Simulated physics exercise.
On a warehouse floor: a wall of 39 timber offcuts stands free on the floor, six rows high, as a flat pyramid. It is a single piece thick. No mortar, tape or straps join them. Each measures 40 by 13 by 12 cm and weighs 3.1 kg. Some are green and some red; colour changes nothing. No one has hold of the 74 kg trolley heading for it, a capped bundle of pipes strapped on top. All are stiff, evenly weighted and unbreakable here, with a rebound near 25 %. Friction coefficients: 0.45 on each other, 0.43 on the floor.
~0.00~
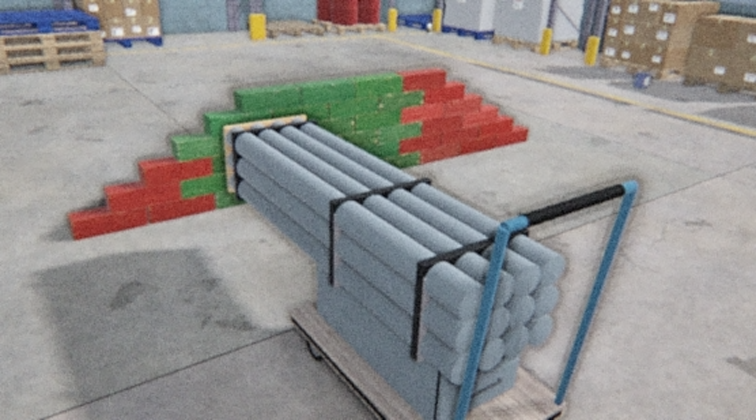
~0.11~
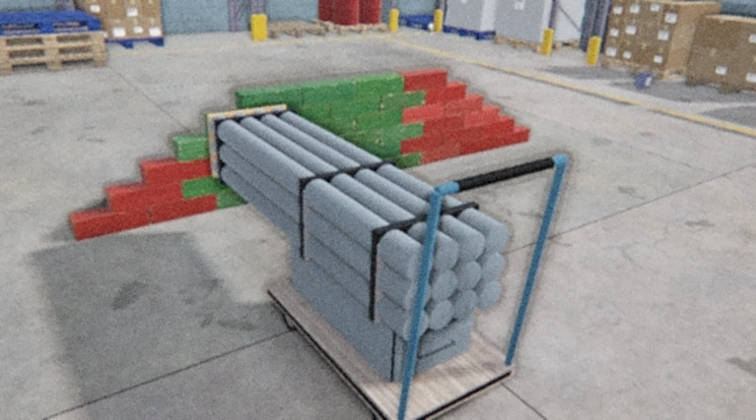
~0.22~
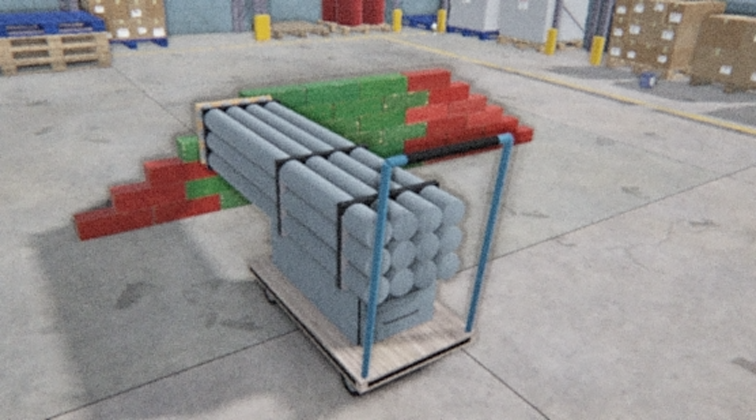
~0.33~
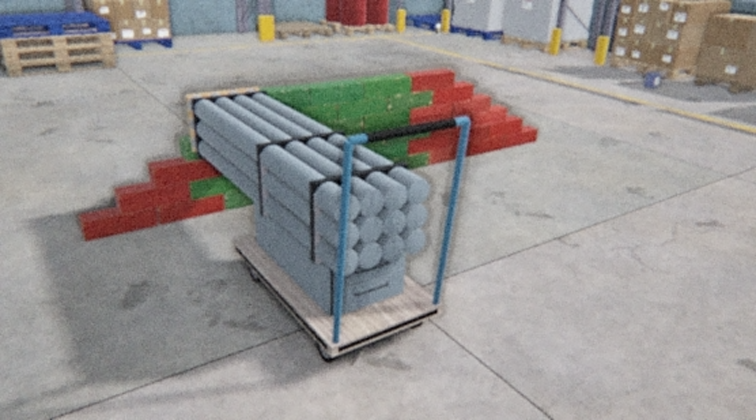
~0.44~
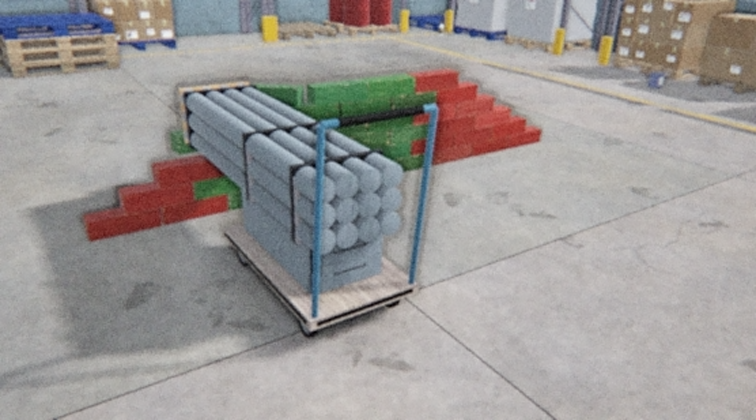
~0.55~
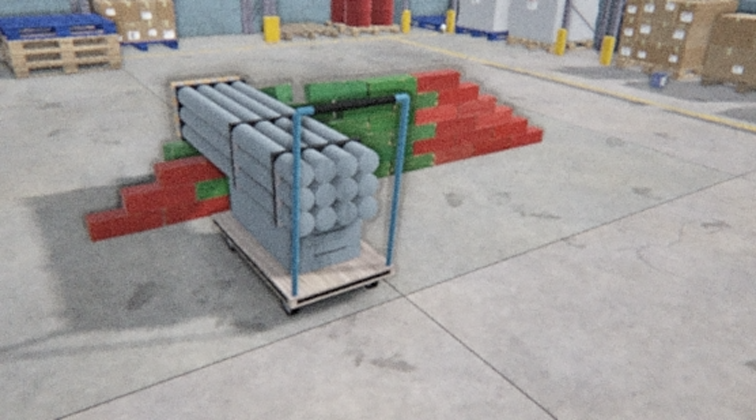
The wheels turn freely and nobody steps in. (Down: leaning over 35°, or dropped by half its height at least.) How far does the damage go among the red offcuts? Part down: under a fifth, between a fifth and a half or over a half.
Fewer than one in five of them.
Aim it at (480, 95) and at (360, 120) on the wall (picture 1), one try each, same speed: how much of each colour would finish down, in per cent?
Red 50 then 20, green 10 then 50 per cent.
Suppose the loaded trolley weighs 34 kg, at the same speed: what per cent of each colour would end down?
Then red 10, green 30 per cent.
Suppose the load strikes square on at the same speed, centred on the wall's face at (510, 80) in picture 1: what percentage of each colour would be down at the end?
Then red 10, green 0 per cent.
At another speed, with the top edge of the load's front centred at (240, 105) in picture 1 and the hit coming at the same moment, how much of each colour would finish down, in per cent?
In that case red 10, green 30 per cent.
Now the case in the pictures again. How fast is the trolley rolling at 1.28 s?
About 0.9 m/s.
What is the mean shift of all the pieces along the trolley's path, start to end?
Some 25 cm on average.
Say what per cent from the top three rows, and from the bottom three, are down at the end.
From the top 40, from the bottom 20 per cent.
After 0.86 s, load 92 cm past the wall's line, still rolling; none of the 16 red offcuts down (5 of 39 in all colours); top red offcut unmoved; top green offcut 25° from how it stood.
After 1.28 s, load 1.35 m past the wall's line, still rolling; 2 of the 16 red offcuts down (9 of 39 in all colours); top red offcut unmoved; top green offcut upside down.
In the end (3.3 s), load 2.05 m past the wall's line, stopped; 2 of the 16 red offcuts down (11 of 39 in all colours); top red offcut unmoved; top green offcut upside down. That is 12 per cent. From the last view, middles, top red offcut near (435, 81), top green offcut near (337, 144).
